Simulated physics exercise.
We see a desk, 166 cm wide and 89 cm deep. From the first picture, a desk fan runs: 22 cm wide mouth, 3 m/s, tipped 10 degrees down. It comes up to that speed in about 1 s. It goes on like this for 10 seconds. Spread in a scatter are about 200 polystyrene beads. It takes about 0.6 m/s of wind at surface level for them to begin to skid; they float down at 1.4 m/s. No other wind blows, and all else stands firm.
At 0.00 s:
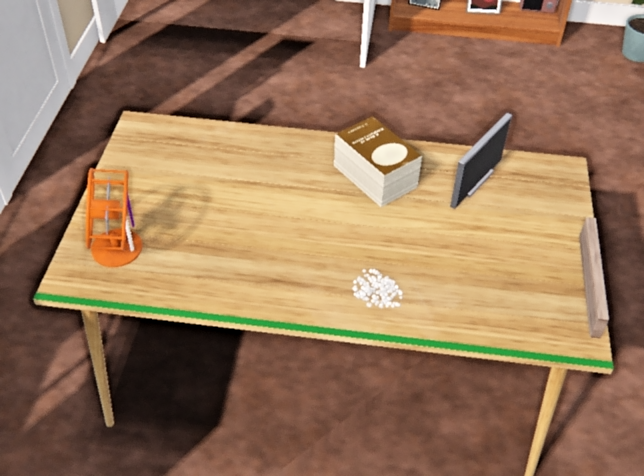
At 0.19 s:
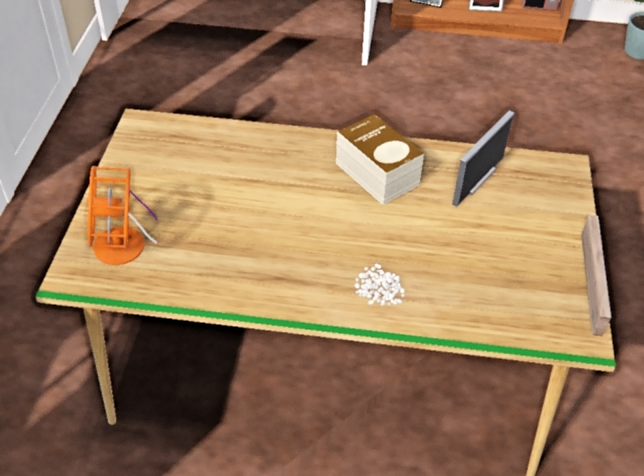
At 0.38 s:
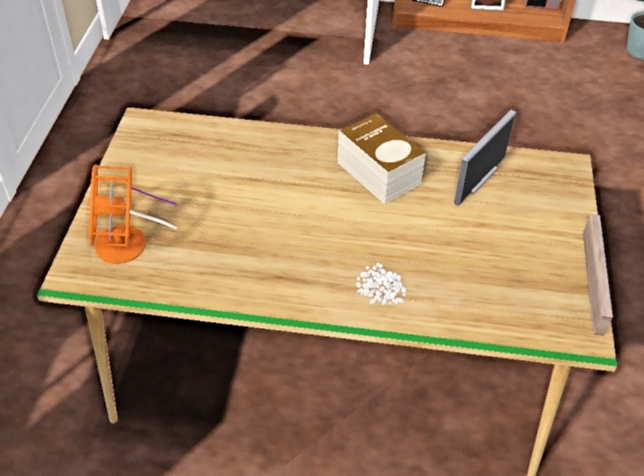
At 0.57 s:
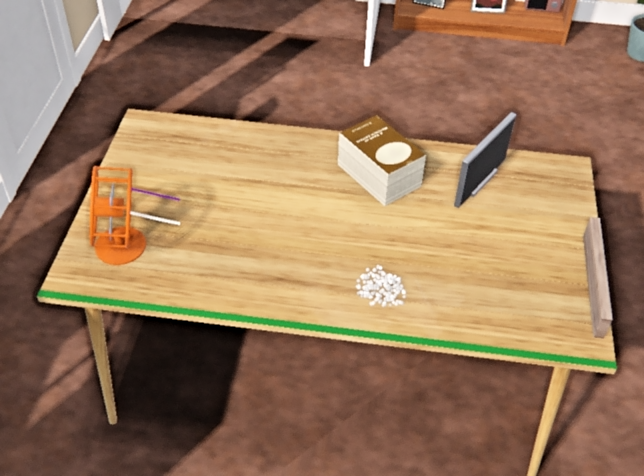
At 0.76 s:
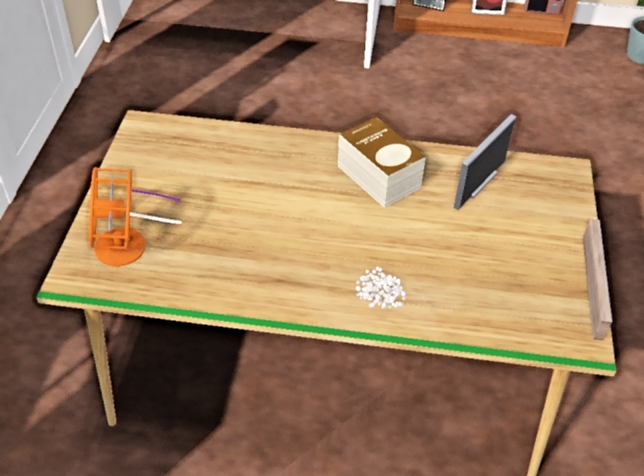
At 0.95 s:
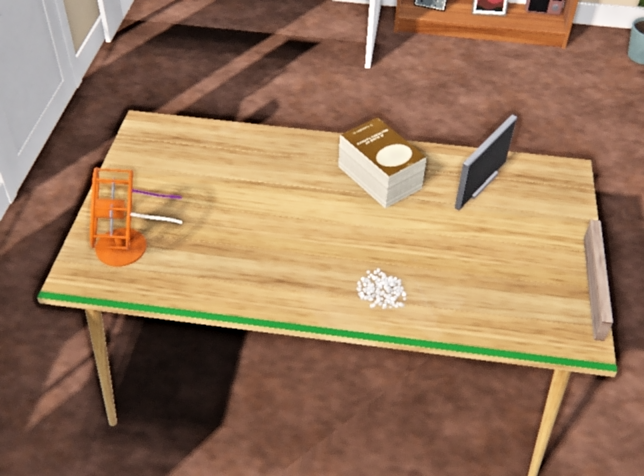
Orange desk fan starting up on a wooden desk, its purple and white ribbons lifting and streaming right, while scattered white beads stay still.
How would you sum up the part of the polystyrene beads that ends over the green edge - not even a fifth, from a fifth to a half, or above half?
The share exceeds one half.
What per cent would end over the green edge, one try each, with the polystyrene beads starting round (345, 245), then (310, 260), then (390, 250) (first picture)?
In turn about 70 %, 100 %, 80 %.
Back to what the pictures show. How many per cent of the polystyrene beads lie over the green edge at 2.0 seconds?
50 per cent, roughly.
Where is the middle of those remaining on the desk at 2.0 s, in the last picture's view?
Roughly pixel (495, 350).
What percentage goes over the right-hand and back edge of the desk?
Roughly 0 per cent at the right-hand edge and 0 per cent at the back edge.
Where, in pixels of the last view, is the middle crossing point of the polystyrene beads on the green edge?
Median crossing, approx. (544, 363).
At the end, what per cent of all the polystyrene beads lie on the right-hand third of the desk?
0 %.
After 2.0 s, 50 % are over the green edge; the middle of those still in play is near (521, 355); 12 % have settled or left.
After 3.2 s, 100 % are over the green edge; 98 % have settled or left.
After 5.5 s, 100 % are over the green edge; 100 % have settled or left.
After 10.0 s, at the end, 100 % are over the green edge.
